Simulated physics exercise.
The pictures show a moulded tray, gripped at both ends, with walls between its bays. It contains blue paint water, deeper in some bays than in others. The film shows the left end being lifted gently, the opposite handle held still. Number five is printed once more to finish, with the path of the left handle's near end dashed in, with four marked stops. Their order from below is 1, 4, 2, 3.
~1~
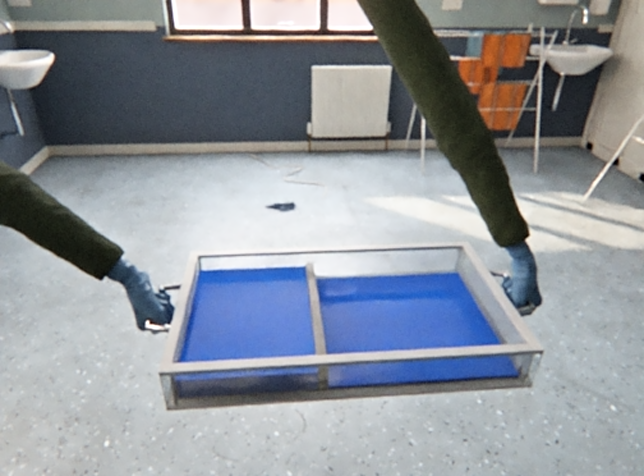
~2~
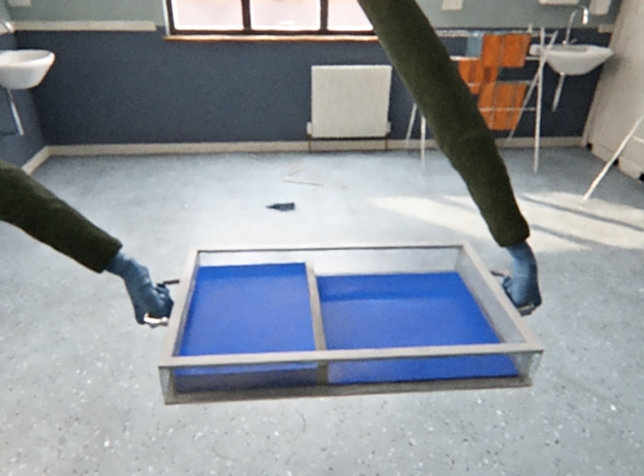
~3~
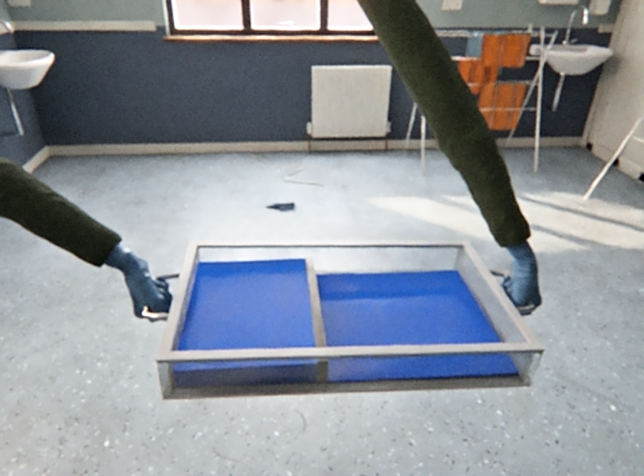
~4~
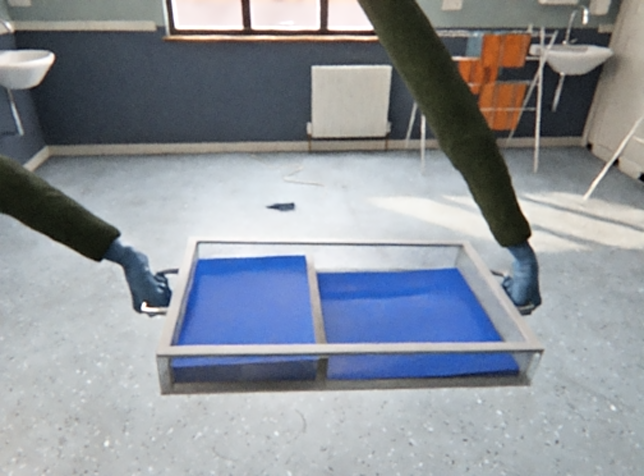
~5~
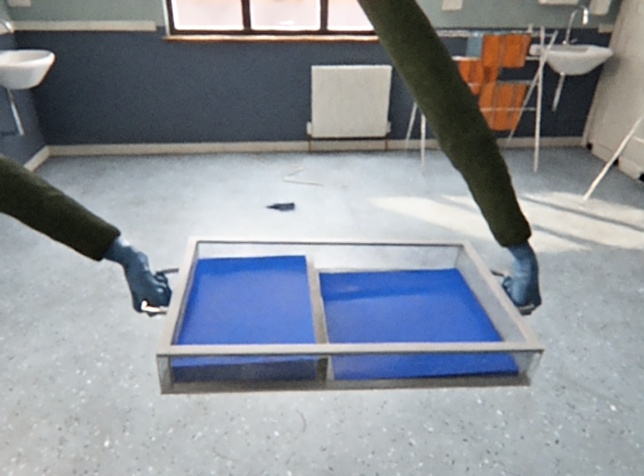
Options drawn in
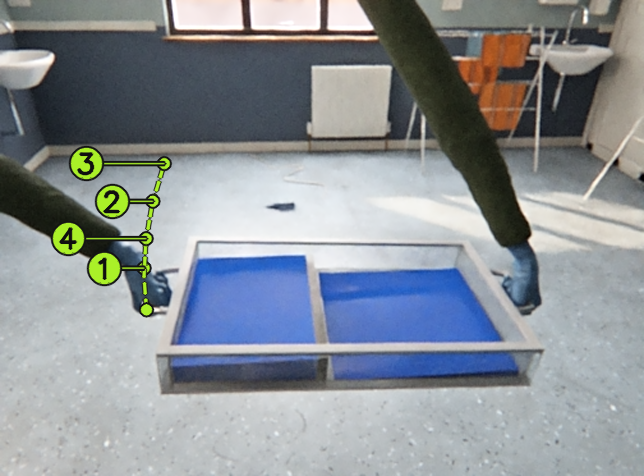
In a room with a pale speckled floor, two blue-gloved hands grip a clear-sided tray by its end handles, with blue liquid lying in two bays either side of a wall. The left hand raises its end slightly, so the tray tilts gently down to the right, and then it stays nearly still.
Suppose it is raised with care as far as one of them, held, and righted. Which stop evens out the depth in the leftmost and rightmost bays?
4.
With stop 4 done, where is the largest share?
It is the right one.
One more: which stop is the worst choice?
3.
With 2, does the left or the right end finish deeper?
The right one.
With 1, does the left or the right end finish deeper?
The left one.
On the marked copy, 1 at (144, 268); 2 at (152, 201); 3 at (164, 163); 4 at (146, 238).
For stop 1, the left end bay stands much deeper than the other; nothing spills.
For stop 2, the right end bay stands much deeper than the other; almost none goes over the rim.
For stop 3, the right end bay stands a little deeper than the other; about 23 % goes over the rim.
For stop 4, the two end bays stand about equally deep; nothing spills.
